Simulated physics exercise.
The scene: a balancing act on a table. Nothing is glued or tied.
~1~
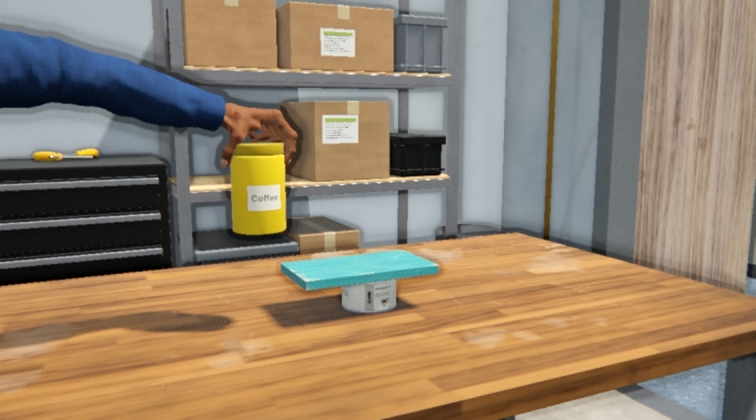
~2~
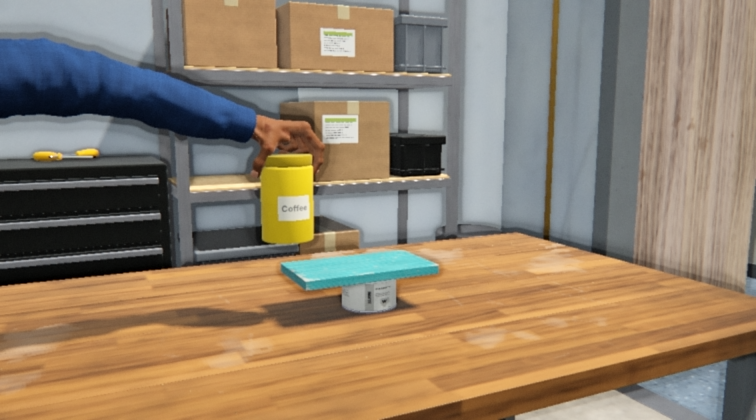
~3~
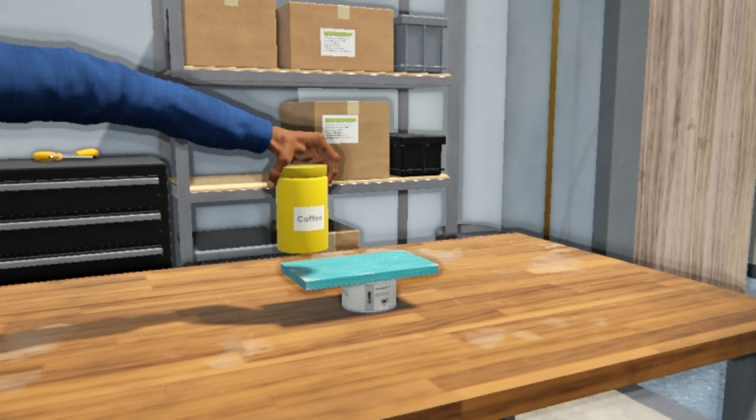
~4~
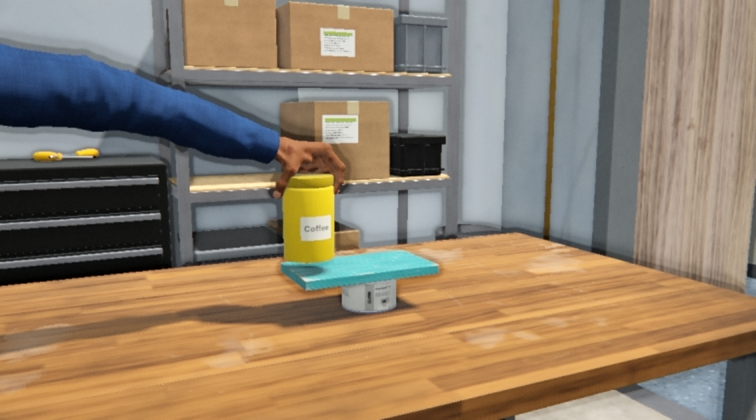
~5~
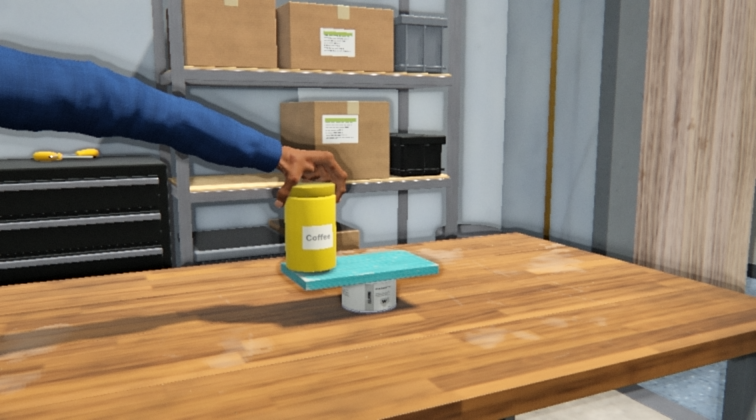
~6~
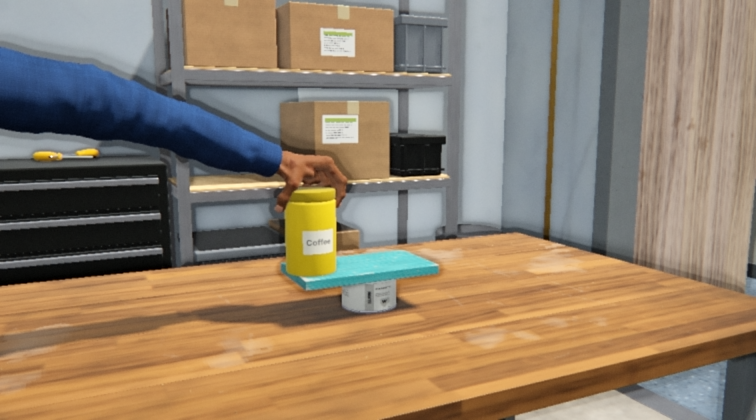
An arm in a blue sleeve reaches in from the left over a wooden table in a workshop, seen from slightly above by a still camera. Its hand grips a yellow coffee jar, near a teal board resting on a small white tub, with shelved boxes and black drawers behind. The hand carries the jar rightward and down, setting it on the board's left end, still holding it.
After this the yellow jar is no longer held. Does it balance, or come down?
The stack loses its balance.
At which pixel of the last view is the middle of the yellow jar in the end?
At about (232, 282).
Then, 0.30 s after the last picture, yellow jar now fallen; turquoise board tipped 42° from how it was.
Then, 0.50 s after the last picture, turquoise board tipped 24° from how it was.
Then, 1.20 s after the last picture, things are still on the move.
At rest, fallen, yellow jar; the other 2 in place. Seen from the same camera at the end, yellow jar near (232, 282). The stack comes apart.
